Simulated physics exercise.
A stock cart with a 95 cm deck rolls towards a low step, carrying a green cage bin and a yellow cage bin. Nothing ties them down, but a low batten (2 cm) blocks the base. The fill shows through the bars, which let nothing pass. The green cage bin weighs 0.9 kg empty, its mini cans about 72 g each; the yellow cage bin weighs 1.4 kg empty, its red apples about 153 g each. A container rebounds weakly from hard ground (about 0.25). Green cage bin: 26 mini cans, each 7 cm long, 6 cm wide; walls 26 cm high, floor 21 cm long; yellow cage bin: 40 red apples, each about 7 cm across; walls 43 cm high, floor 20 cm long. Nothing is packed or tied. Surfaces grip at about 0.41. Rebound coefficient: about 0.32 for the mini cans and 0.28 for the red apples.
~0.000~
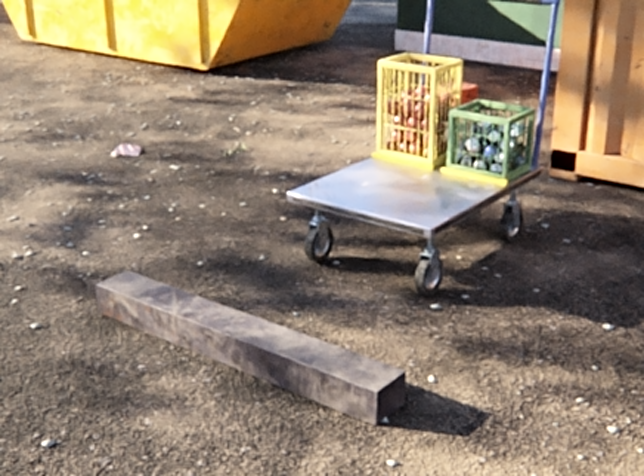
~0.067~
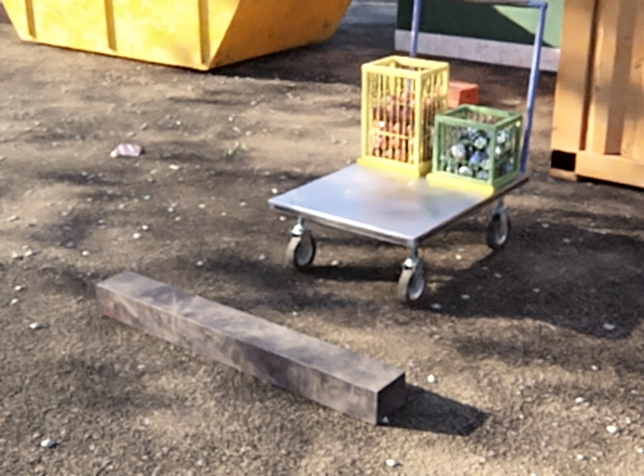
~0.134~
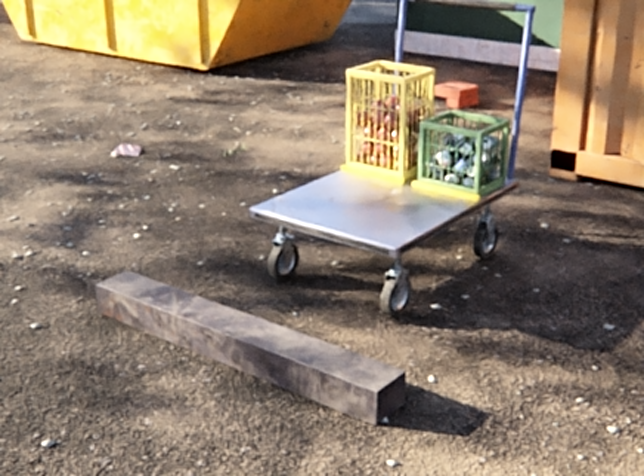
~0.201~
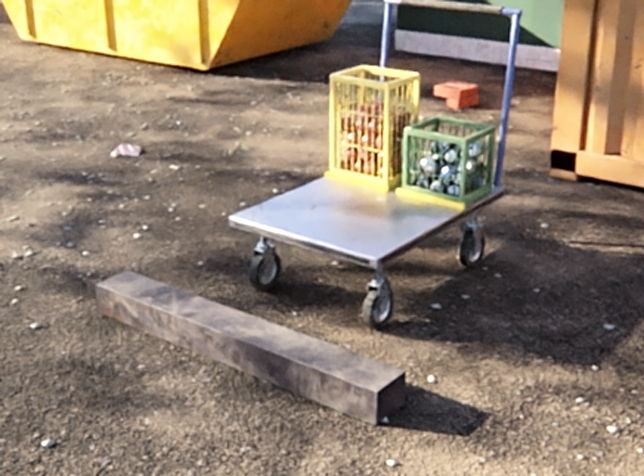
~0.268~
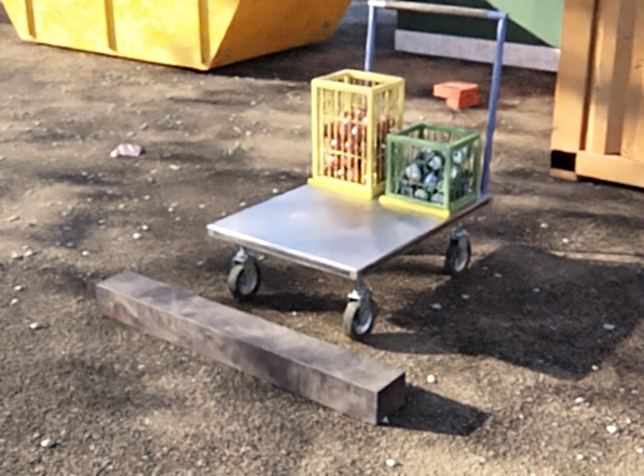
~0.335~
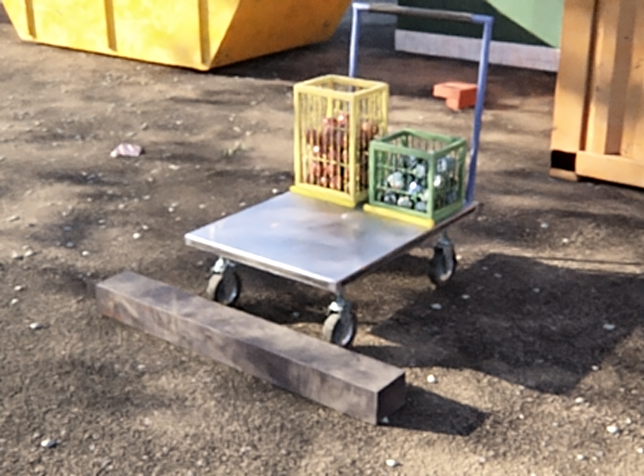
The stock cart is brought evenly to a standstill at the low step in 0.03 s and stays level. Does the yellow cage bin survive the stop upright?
At this speed the yellow cage bin goes over.
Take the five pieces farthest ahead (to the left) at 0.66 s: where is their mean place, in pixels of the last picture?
Around (292, 167).
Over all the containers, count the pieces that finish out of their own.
Roughly 8 in all.
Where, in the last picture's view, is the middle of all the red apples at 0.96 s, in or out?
Around (289, 190).
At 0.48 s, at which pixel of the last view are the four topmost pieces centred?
At about (321, 126).
After 0.36 s, the stop begins.
After 0.48 s, the green cage bin leans 12° with 0 of 26 out and the yellow cage bin leans 24° with 0 of 40 out.
After 0.66 s, the green cage bin is upright with 0 of 26 out and the yellow cage bin leans 62° with 0 of 40 out.
After 0.96 s, the green cage bin is upright with 0 of 26 out and the yellow cage bin is down with 3 of 40 out.
Final count (at 1.76 s), the green cage bin is upright with 0 of 26 out and the yellow cage bin is down with 9 of 40 out. Greatest lean of the yellow cage bin, 93°.
